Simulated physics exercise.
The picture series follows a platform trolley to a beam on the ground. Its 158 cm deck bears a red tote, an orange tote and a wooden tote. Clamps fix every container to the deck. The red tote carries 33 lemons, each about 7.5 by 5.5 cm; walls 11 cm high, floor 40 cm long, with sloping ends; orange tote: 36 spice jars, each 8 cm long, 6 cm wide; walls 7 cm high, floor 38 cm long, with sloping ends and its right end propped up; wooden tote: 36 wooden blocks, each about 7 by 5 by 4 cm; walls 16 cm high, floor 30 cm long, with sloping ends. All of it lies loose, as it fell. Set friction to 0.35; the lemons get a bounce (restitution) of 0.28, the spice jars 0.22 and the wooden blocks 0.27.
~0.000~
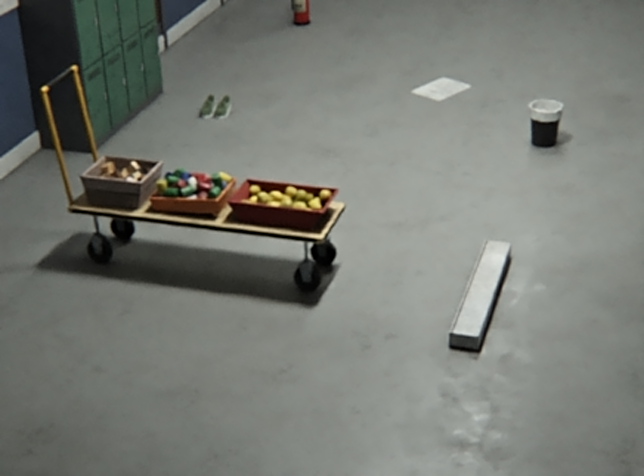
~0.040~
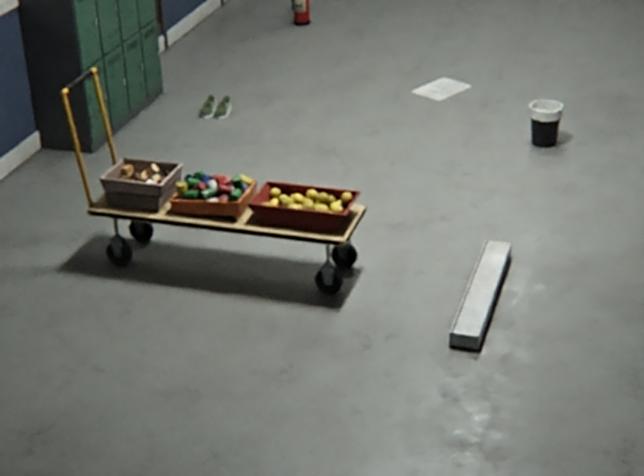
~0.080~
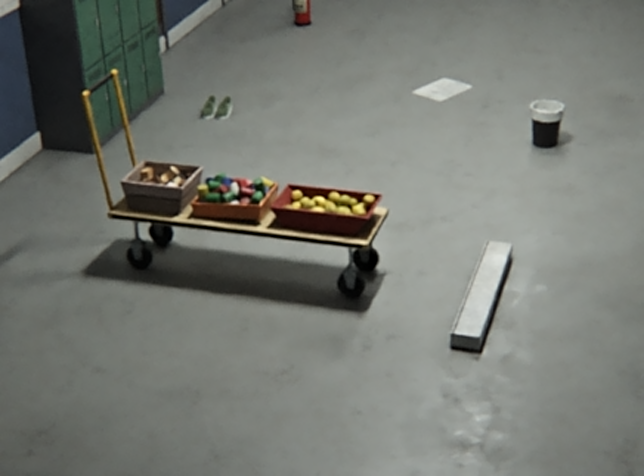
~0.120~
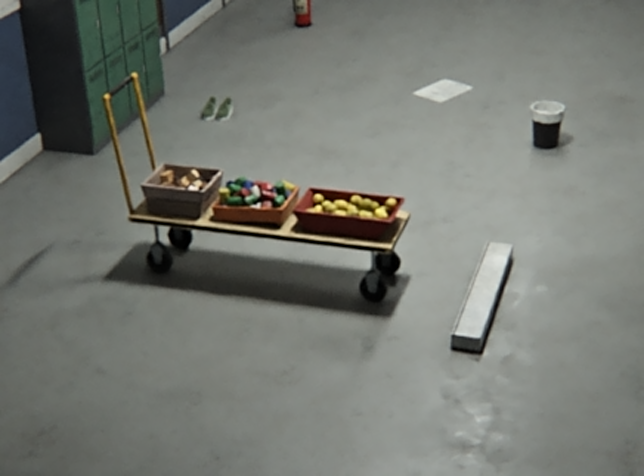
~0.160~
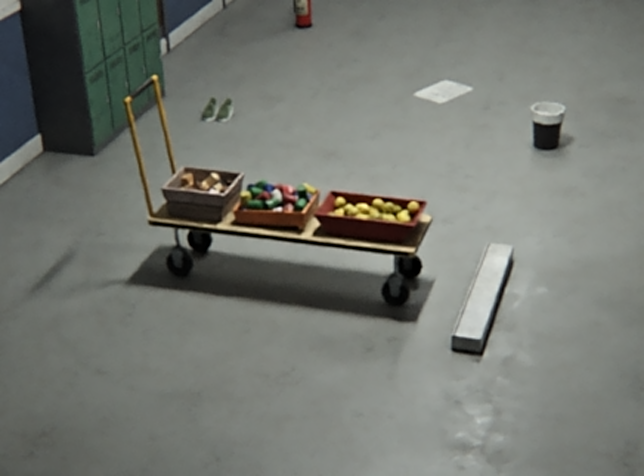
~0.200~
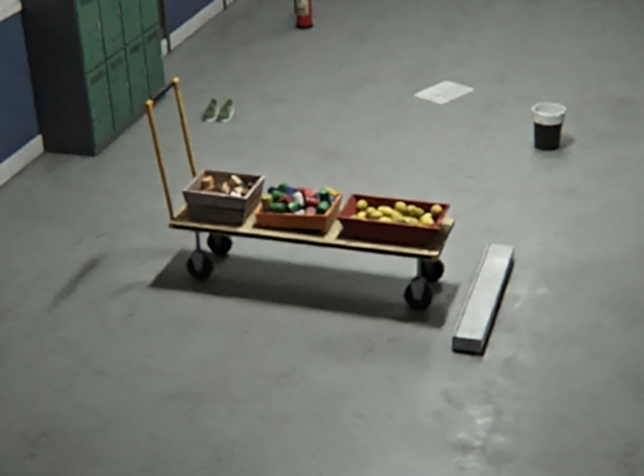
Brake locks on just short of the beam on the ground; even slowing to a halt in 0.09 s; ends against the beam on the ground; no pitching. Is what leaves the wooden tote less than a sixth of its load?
Yes, it is less than a sixth.
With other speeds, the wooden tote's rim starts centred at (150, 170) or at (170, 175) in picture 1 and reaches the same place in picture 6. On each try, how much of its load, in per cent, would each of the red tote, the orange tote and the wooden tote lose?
Red tote: 0 / 0 percent; orange tote: 10 / 10 percent; wooden tote: 0 / 0 percent.
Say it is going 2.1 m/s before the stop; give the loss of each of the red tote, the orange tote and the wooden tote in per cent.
Then the red tote sheds 0 per cent of its load, the orange tote 20 per cent, and the wooden tote 0 per cent.
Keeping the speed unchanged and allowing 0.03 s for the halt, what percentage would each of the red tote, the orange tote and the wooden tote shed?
You'd end up with red tote at 30 %, orange tote at 40 % and wooden tote at 10 %.
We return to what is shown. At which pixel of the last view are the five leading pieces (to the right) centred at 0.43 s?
The five leading pieces sit around (485, 212) in the last view.
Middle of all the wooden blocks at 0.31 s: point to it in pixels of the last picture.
Near (266, 200).
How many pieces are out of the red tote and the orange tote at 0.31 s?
Estimate at that time - red tote 0, orange tote 3, give or take.
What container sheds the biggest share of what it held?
Result: Orange tote.
After 0.21 s, braking starts.
After 0.31 s, the red tote has all 33, the orange tote is down by 3 of 36 and the wooden tote has all 36.
After 0.43 s, the red tote is down by 4 of 33, the orange tote is down by 7 of 36 and the wooden tote has all 36.
After 0.66 s, the red tote is down by 7 of 33, the orange tote is down by 12 of 36 and the wooden tote is down by 2 of 36.
Outcome (at 1.17 s), the red tote is down by 7 of 33, the orange tote is down by 12 of 36 and the wooden tote is down by 2 of 36. Asked share, 2 of 36, 6 per cent.
